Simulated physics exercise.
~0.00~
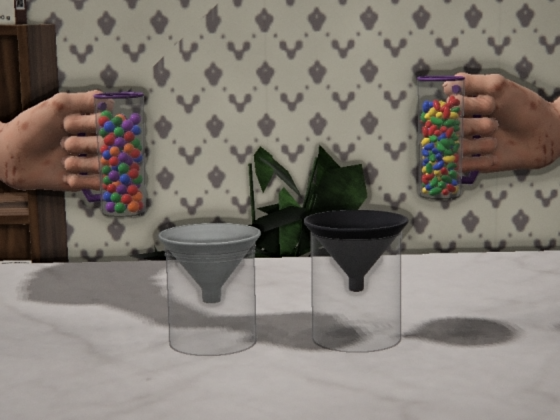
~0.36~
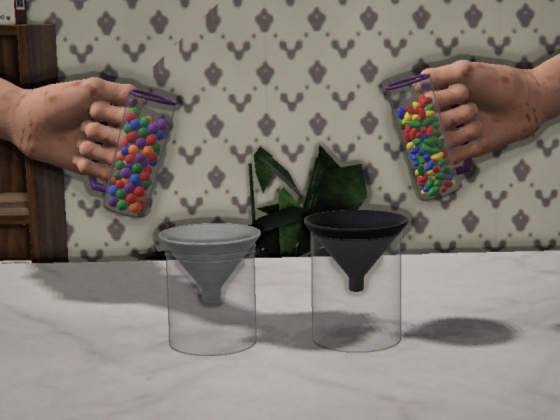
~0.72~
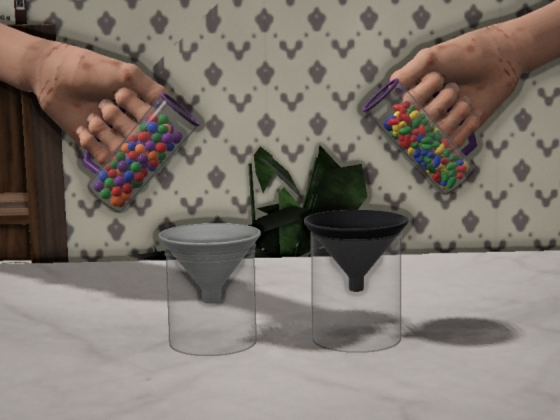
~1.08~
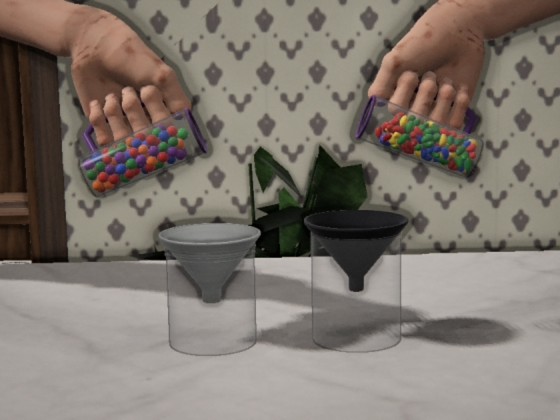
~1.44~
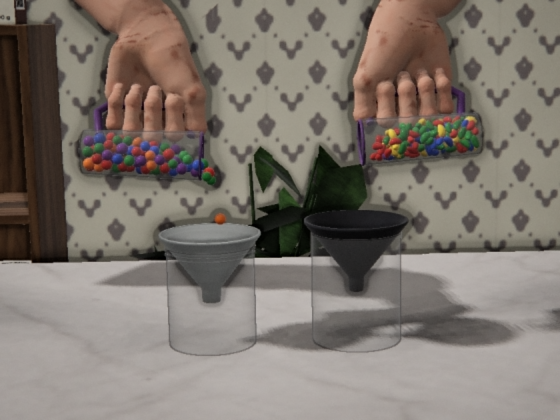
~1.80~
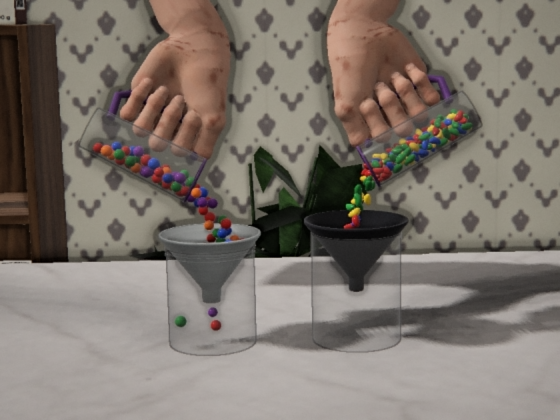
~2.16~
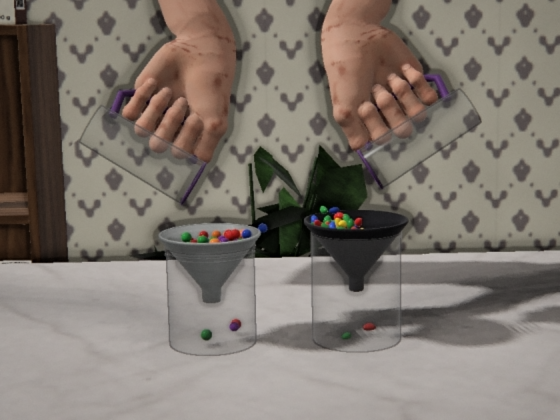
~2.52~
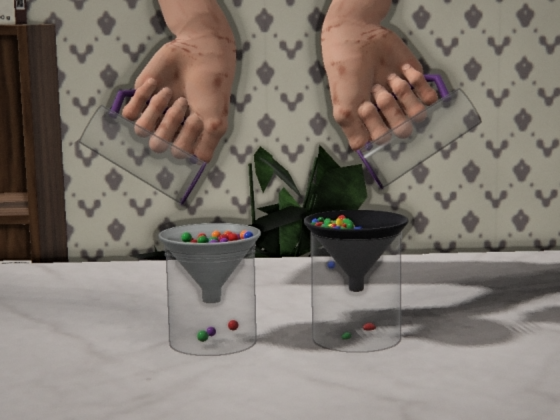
Two hands tipped clear cups of colorful little balls over a gray funnel on the left and a black one on the right, emptying them, but only a few balls dropped into the jars below while nearly all stayed stuck in both funnels.
